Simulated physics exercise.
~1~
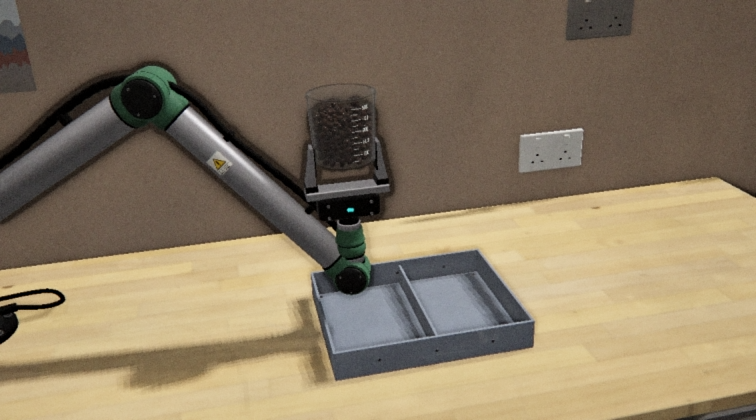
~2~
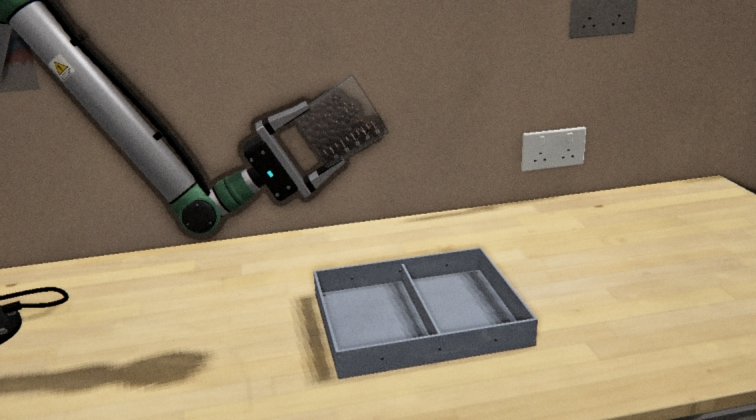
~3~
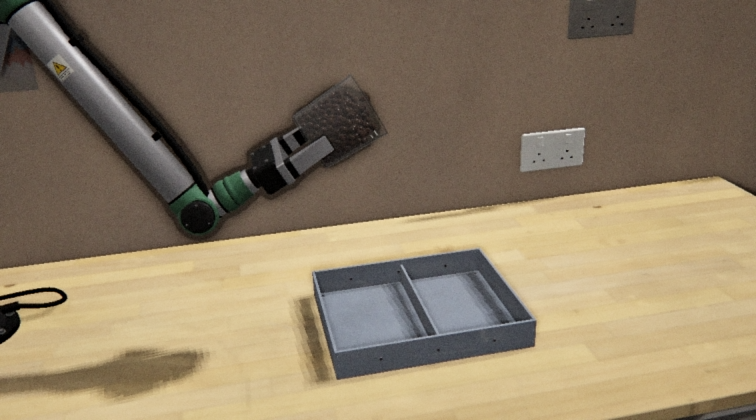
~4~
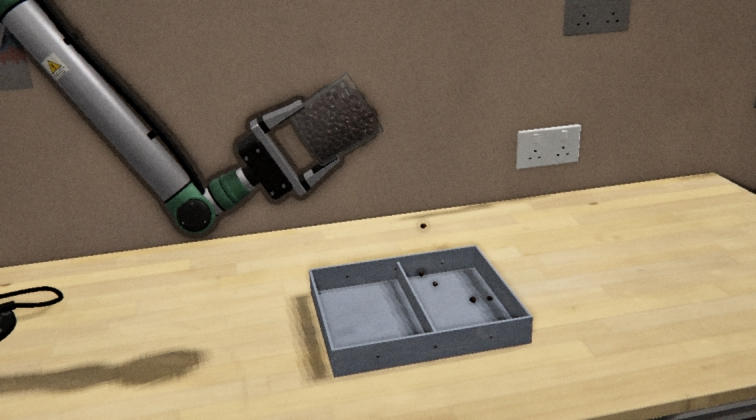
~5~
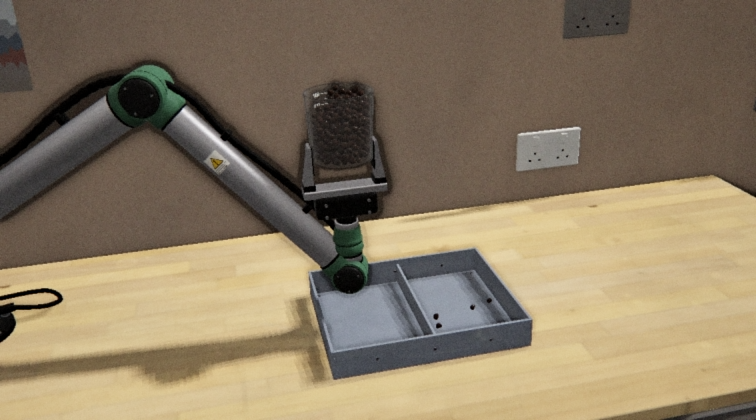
In the video, a green and grey robot arm holding a clear cup of dark beans swings it up to the left, tips and rolls it, spilling a few into the right section of a divided grey tray, then returns the still nearly full cup upright.
